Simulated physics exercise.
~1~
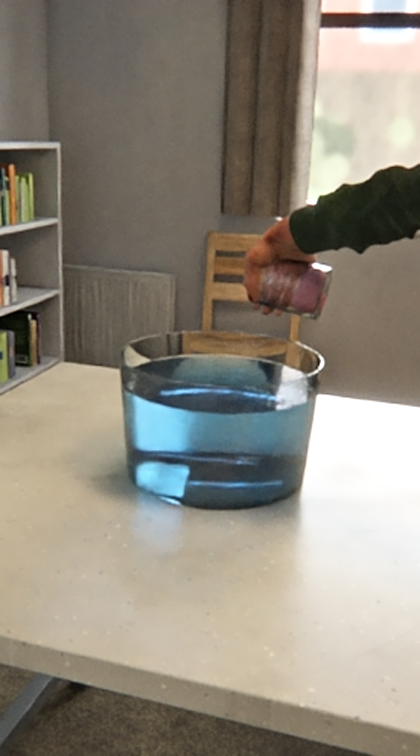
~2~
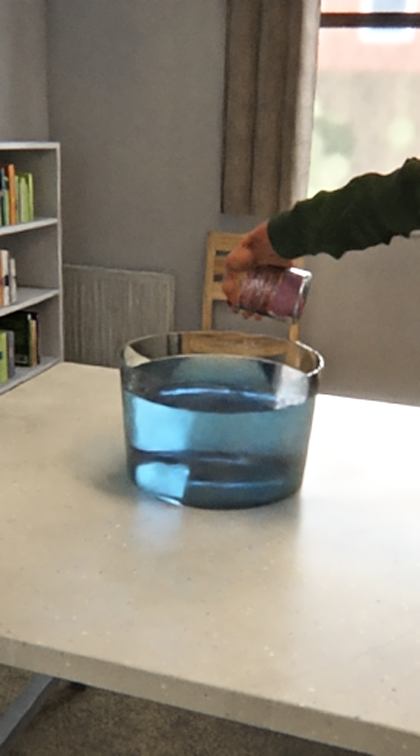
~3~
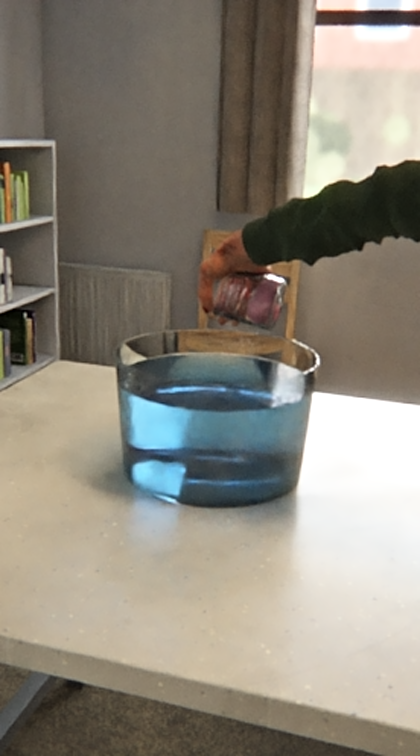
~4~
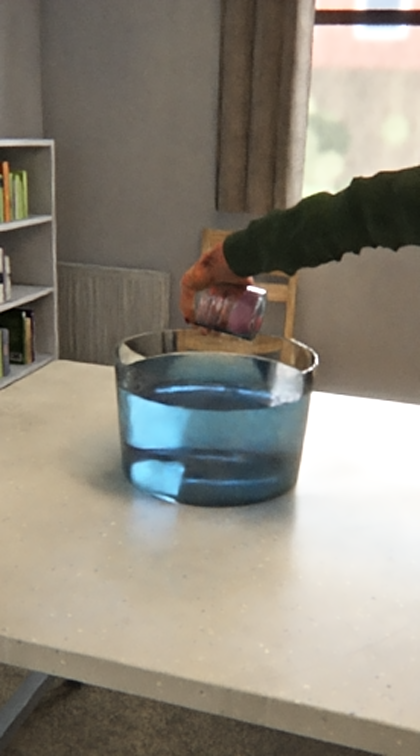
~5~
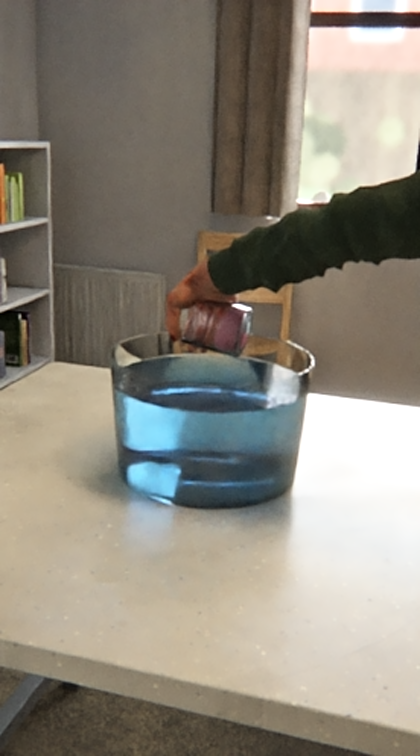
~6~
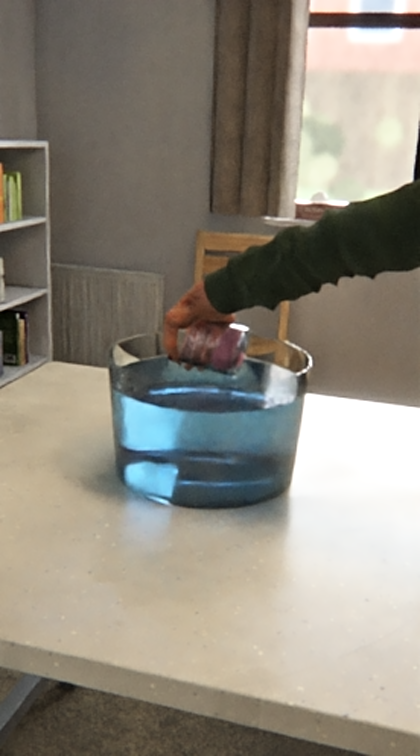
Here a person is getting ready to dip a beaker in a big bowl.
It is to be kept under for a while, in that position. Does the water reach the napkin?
Yes.
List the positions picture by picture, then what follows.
The first picture shows beaker (291, 286) on its side; above the big bowl.
The second picture shows beaker (270, 290) on its side; napkin (292, 297); coming down.
The third picture shows beaker (245, 297) on its side; lower.
The fourth picture shows beaker (227, 308) on its side; napkin (248, 314); lower still.
The fifth picture shows beaker (213, 325) on its side; close to the surface.
The sixth picture shows beaker (210, 344) on its side; napkin (231, 350); just over the surface.
Shortly, the beaker enters the water.
Then, water pours in as the air escapes.
At the finish, the beaker is under, flooded, and the napkin is wet.
